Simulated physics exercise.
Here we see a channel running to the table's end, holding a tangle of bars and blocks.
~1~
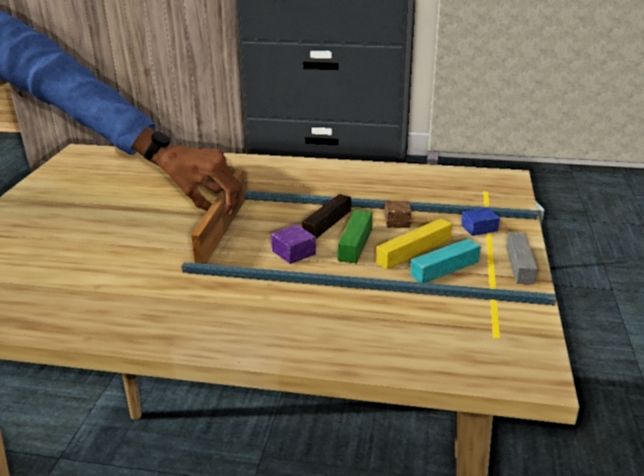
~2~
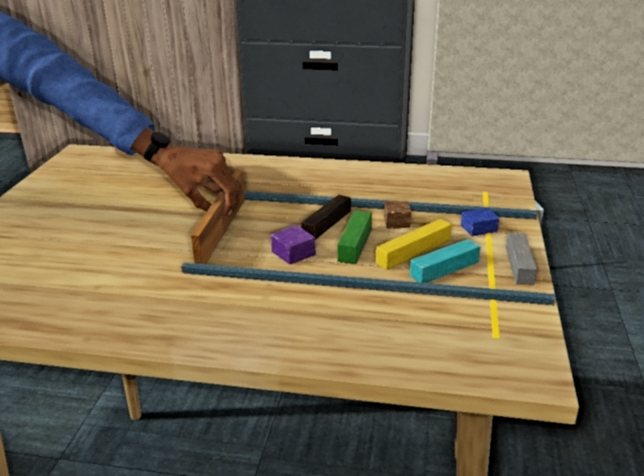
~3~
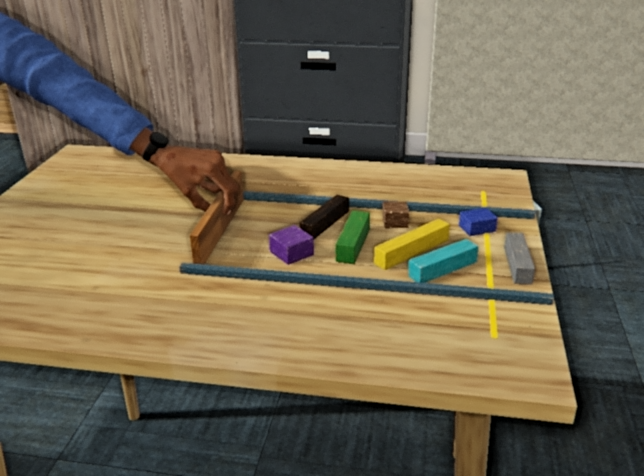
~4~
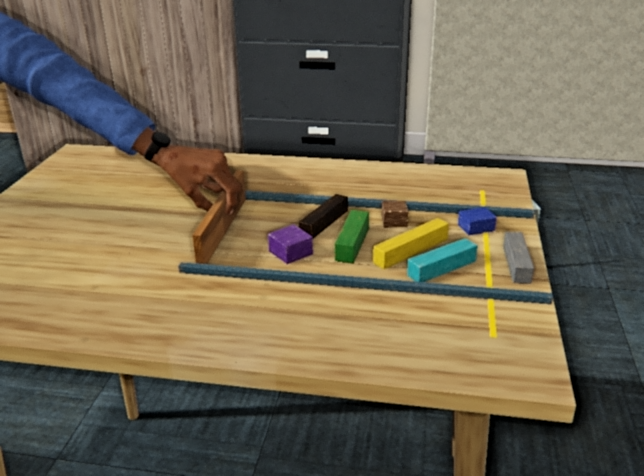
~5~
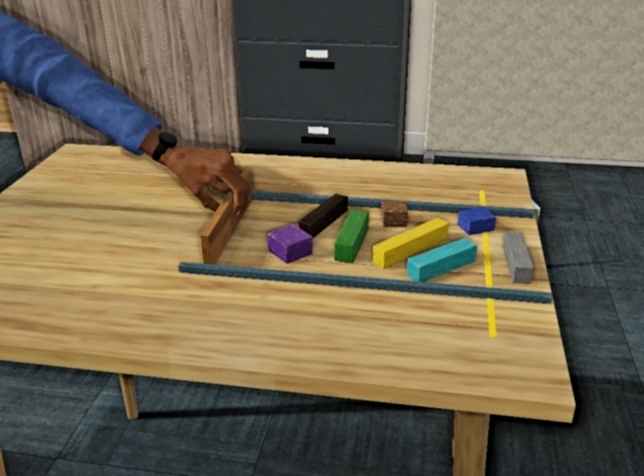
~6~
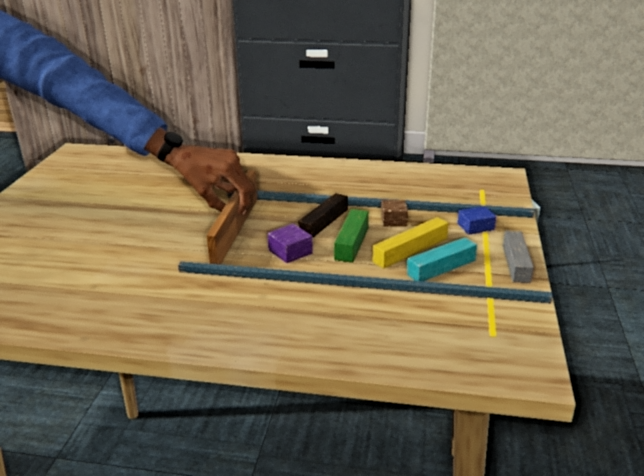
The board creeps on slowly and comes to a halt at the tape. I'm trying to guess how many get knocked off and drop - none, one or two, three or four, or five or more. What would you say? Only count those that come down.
I would say three or four.
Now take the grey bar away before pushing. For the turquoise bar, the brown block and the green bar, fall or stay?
Turquoise bar down, brown block still up, green bar still up.
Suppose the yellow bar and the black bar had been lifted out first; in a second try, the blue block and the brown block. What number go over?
1, then 2.
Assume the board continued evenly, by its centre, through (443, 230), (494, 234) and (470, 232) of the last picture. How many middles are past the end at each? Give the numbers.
The counts: 0, 4 and 2.
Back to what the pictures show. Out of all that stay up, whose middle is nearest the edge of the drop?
The yellow bar is it.
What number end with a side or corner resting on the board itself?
At rest, 2 are in contact.
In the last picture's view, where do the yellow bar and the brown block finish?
Yellow bar at about (544, 250), brown block at about (514, 221).
A little later, none off yet; grey bar at rest near (517, 256); blue block at rest near (477, 220); turquoise bar at rest near (443, 260).
Next, none off yet; grey bar at rest near (517, 256); blue block at rest near (477, 220); turquoise bar shifted a little near (466, 263).
Later still, none off yet; grey bar shifted a little near (545, 256); blue block shifted about its own width near (507, 222); turquoise bar shifted about its own width near (534, 265).
When it is over, the number that fall off is three or four; down, turquoise bar, blue block and grey bar.
